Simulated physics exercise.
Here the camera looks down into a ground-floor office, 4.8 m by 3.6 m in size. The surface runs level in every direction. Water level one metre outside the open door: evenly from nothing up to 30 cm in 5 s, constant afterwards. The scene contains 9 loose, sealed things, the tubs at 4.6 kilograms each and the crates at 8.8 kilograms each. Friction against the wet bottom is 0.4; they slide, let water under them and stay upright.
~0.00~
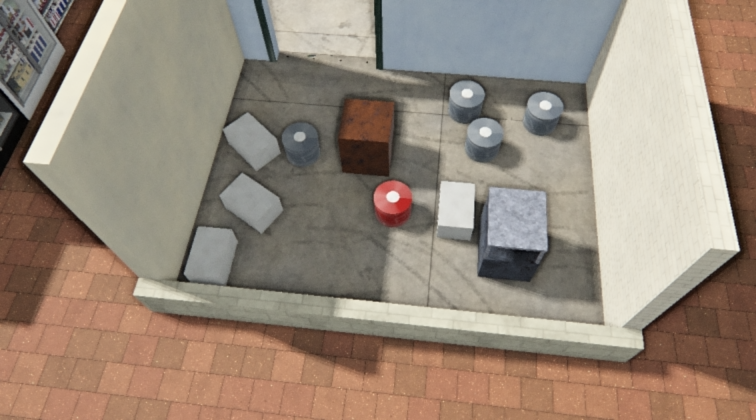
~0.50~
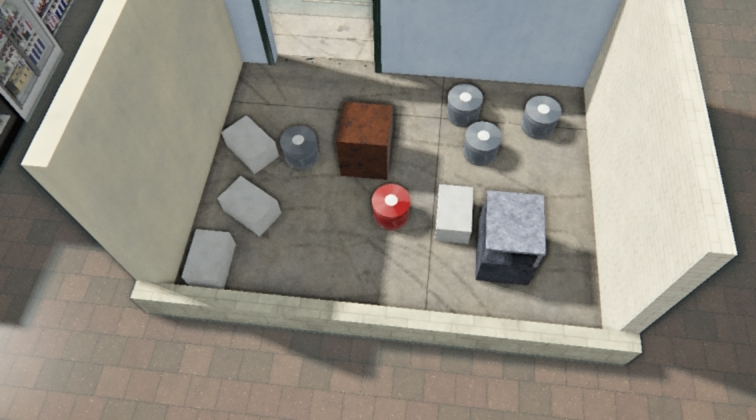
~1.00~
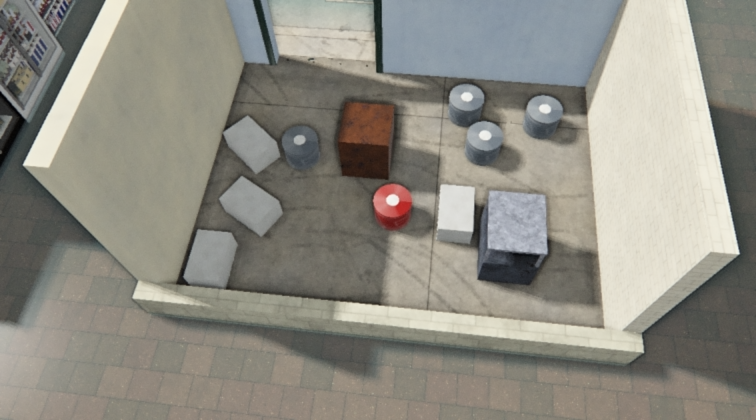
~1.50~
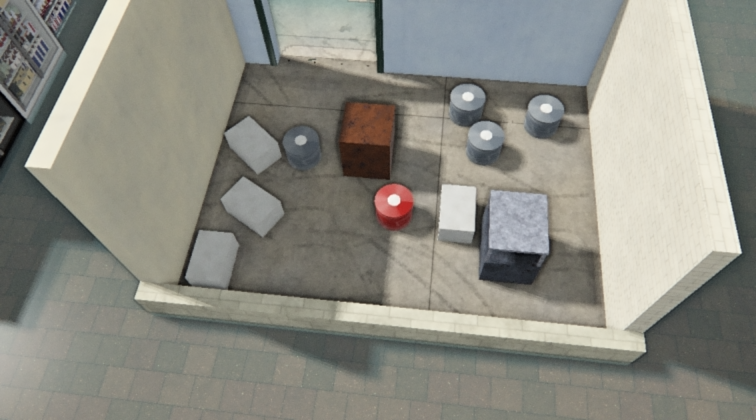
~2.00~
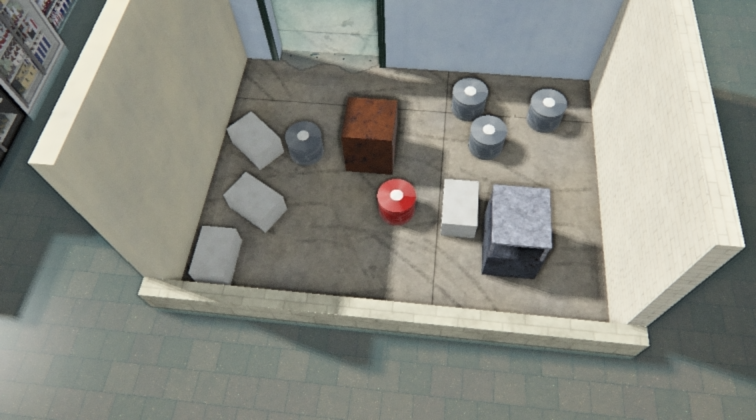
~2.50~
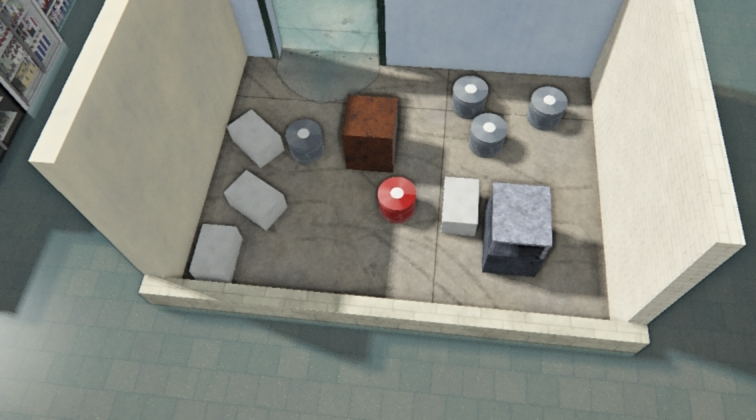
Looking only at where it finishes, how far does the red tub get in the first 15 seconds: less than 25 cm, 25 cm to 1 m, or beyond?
It will shift a modest distance.
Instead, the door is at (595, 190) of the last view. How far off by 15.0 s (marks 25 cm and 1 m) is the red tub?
Then the red tub ends far away.
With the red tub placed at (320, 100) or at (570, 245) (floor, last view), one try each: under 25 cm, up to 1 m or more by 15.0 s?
I'd expect it to get swept far off the first time and to shift slightly the second time.
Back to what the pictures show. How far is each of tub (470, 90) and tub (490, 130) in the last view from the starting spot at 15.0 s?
The first is 100 cm from its start, the second 80 cm.
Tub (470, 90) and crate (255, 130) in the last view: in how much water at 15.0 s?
Roughly 18 and 25 cm.
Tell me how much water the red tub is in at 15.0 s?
About 18 cm.
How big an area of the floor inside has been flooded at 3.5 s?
About 3.0 m2.
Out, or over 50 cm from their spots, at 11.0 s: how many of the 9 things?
That would be 7.
After 3.5 s the red tub is near (397, 193), 0.0 m from its start, aground; 0 afloat.
After 6.8 s the red tub is near (397, 193), 0.0 m from its start, aground; 5 afloat.
After 11.0 s the red tub is near (360, 183), 0.5 m from its start, afloat; 9 afloat.
After 15.0 s the red tub is near (366, 165), 0.5 m from its start, afloat; 9 afloat.
